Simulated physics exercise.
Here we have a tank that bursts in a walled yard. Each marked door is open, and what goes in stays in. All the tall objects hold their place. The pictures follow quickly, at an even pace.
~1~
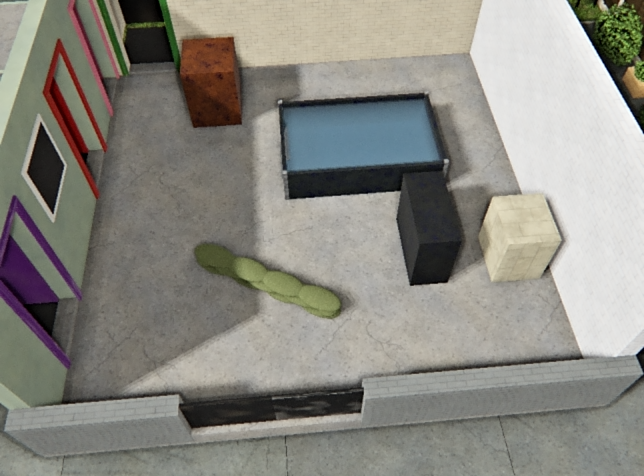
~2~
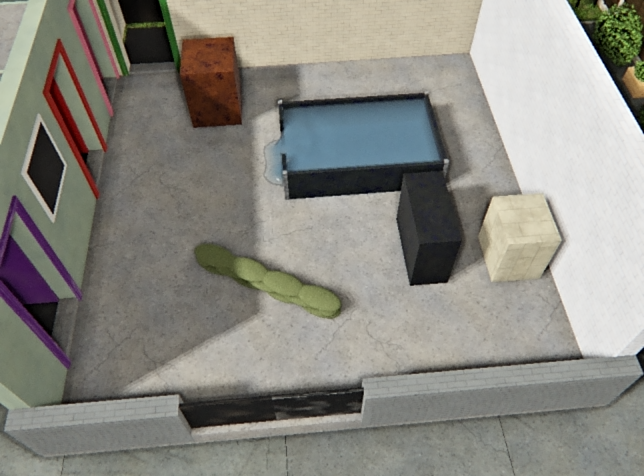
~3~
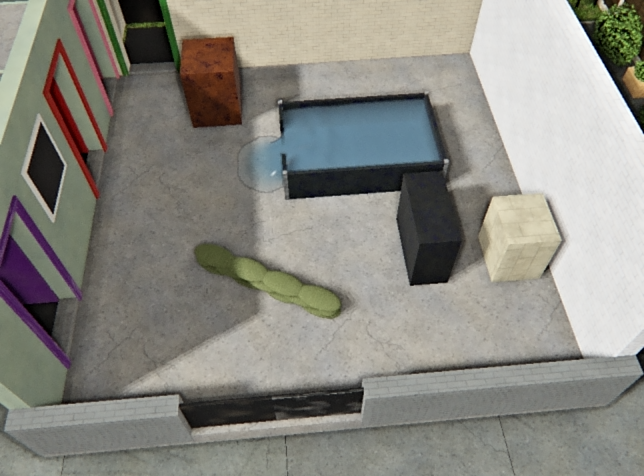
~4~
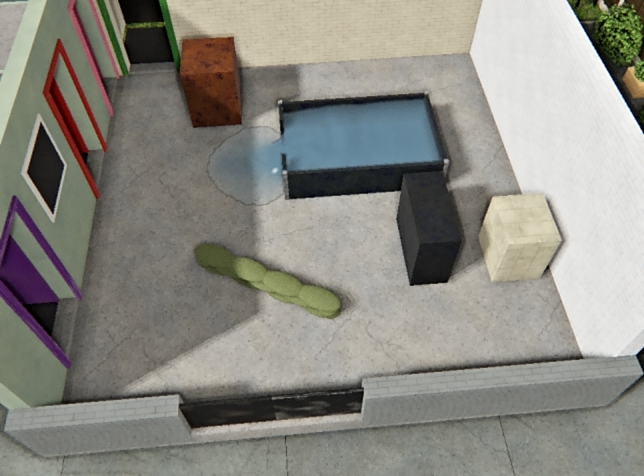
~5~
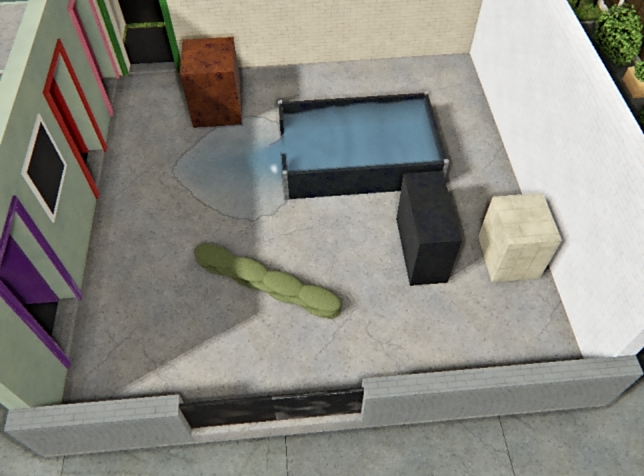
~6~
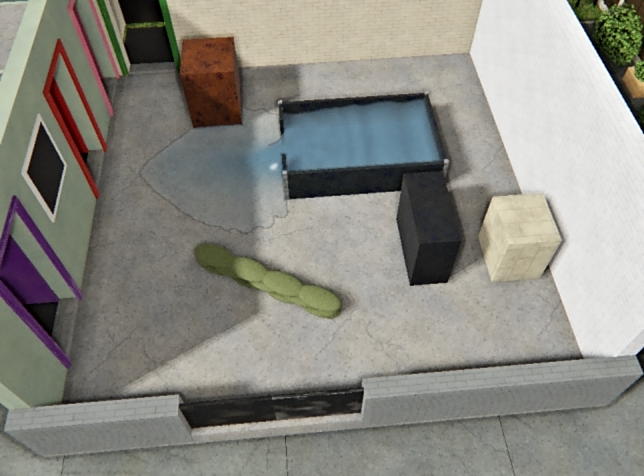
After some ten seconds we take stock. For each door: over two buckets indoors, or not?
The purple door admits no more than that; the green door lets in a lot; the pink door lets in a lot; the red door lets in a lot.
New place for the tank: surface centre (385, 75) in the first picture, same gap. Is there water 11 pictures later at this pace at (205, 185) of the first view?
Answer: Awash.
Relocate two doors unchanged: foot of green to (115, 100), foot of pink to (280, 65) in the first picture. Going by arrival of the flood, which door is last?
That is the pink-painted one.
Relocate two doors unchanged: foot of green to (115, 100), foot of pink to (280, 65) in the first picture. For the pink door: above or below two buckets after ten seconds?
One by one: Pink lets less in.
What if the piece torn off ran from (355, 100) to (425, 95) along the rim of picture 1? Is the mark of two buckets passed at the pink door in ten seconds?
The pink door floods.
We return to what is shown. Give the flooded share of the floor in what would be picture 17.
Roughly 25 per cent.
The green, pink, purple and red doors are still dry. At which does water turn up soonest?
That is the red door.
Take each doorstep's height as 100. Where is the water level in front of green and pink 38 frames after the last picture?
Roughly 180 per cent, then 160 per cent.
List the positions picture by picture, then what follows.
The first picture shows the open tank at (359, 135) is whole and still.
In the second picture, the front is at (276, 144), out from the gap at (286, 154).
In the third picture, water pours out at (286, 155) and has run to (244, 154).
In the fourth picture, the front is at (216, 156), out from the gap at (286, 155).
In the fifth picture, the front is at (179, 166), out from the gap at (286, 155).
In the sixth picture, the front is at (150, 169), out from the gap at (286, 154).
A moment on, water covers 20 % of the floor; the purple door not reached, the green door not reached, the pink door not reached, the red door under two buckets in.
Next, water covers 25 % of the floor; the purple door wet at the sill, nothing in, the green door not reached, the pink door wet at the sill, nothing in, the red door over two buckets in.
Then, water covers 30 % of the floor; the purple door wet at the sill, nothing in, the green door under two buckets in, the pink door under two buckets in, the red door far over two buckets in.
Later, water covers 50 % of the floor; the purple door wet at the sill, nothing in, the green door over two buckets in, the pink door over two buckets in, the red door far over two buckets in.
In the end, water covers 70 % of the floor; the purple door wet at the sill, nothing in, the green door over two buckets in, the pink door over two buckets in, the red door far over two buckets in.
